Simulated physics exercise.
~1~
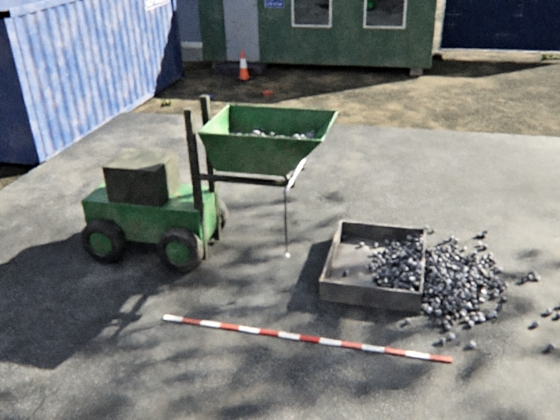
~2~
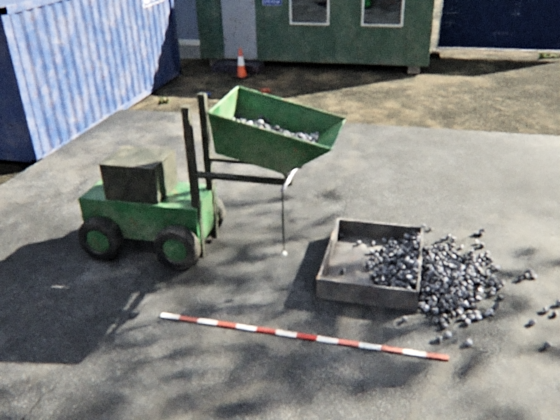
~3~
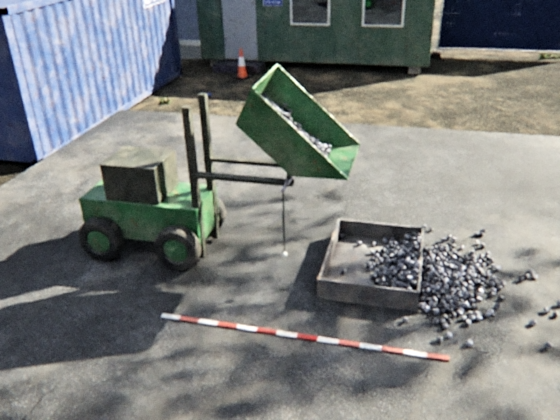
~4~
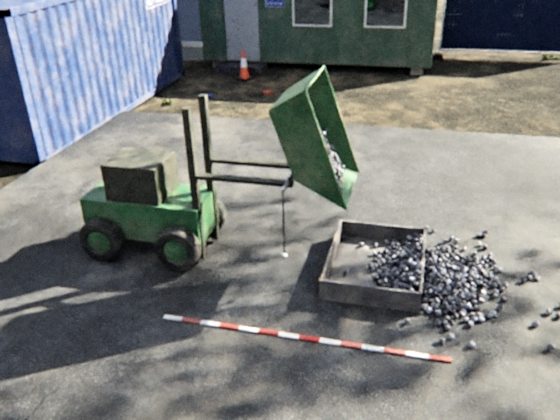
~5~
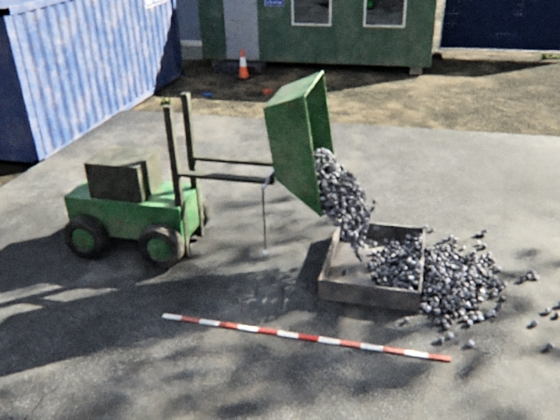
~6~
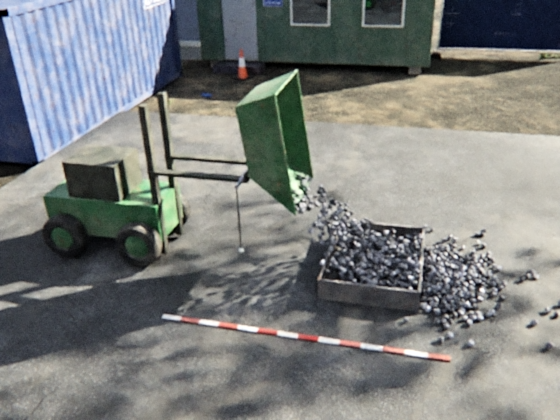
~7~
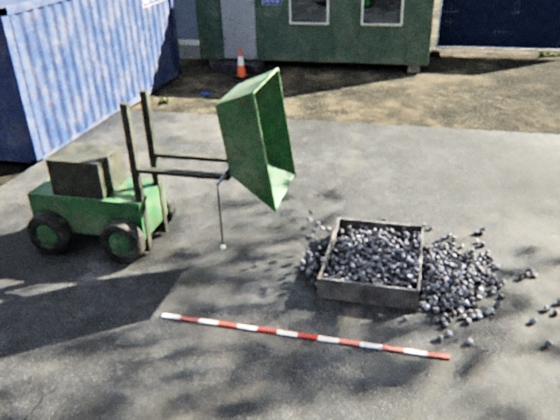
We see a green forklift tip its raised skip steeply to the right, pouring grey stones into a low tray beside an earlier pile as it backs away to the left, until the skip is empty and the tray is heaped full, with some stones spilled at its left side.
